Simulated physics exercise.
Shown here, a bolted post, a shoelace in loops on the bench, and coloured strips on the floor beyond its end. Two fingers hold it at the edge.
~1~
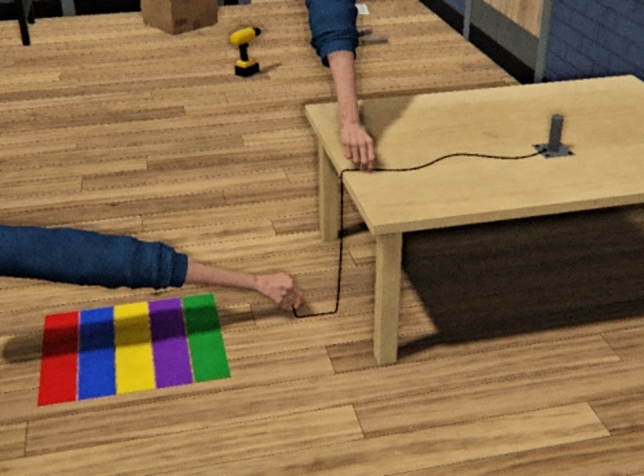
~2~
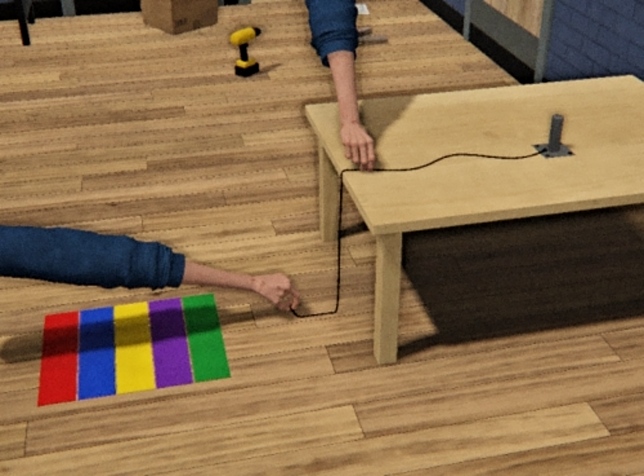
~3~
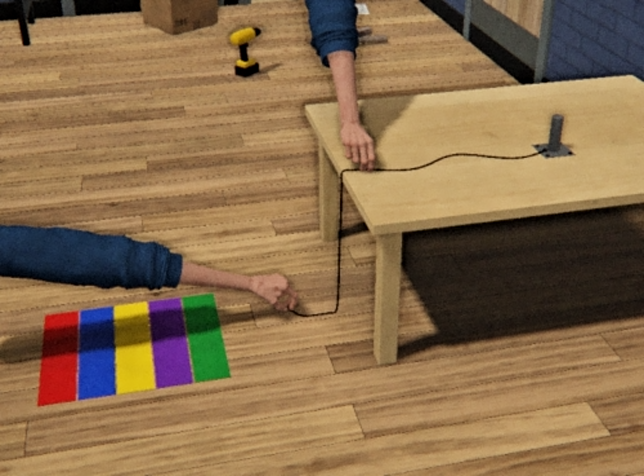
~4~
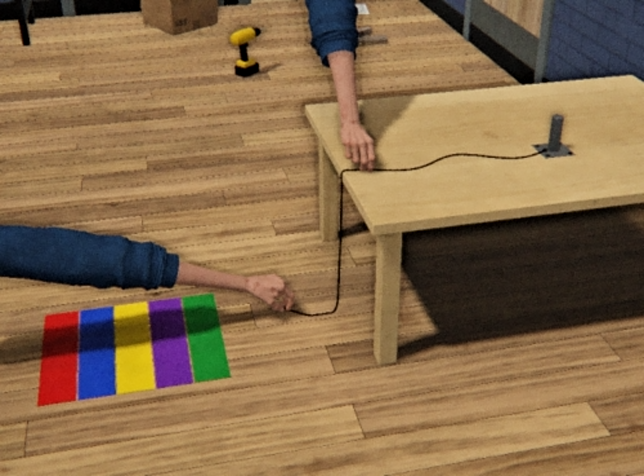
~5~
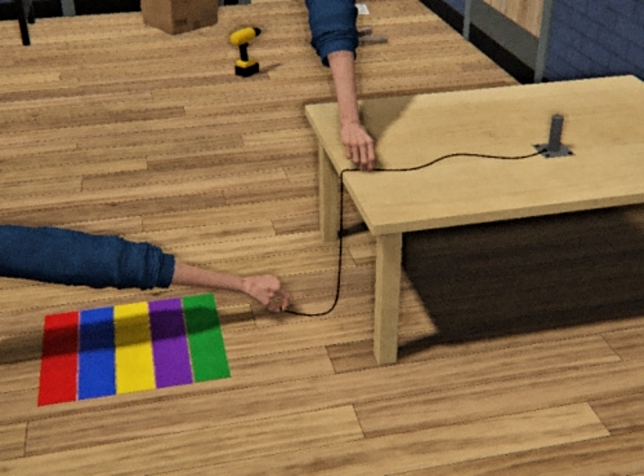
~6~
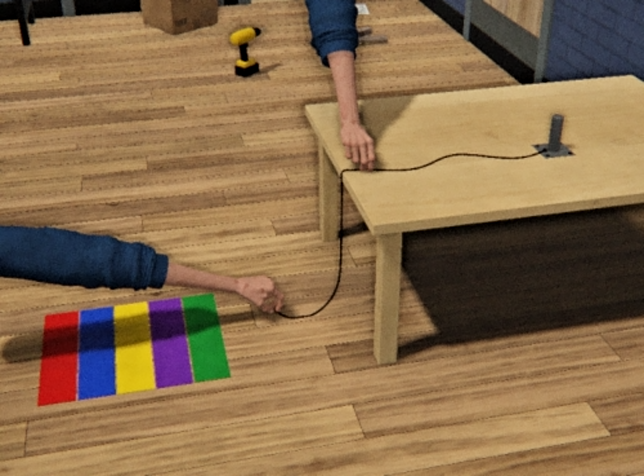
A hand low on the left drew the end of a dark cord slightly leftward near some coloured strips on the floor, while another hand stayed still, holding the cord at the table's edge.
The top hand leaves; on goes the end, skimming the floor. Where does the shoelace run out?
The end stops over the purple strip.
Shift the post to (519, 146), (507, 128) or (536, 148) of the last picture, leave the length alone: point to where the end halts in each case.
Near (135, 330), (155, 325) and (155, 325).
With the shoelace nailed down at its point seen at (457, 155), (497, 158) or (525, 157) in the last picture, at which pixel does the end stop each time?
About (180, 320), (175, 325) and (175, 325).
Soon after, end near (234, 315); short of the strips.
Then, end near (196, 320); over green.
At full stretch, end near (173, 324); over purple. It gets as far as the purple strip.
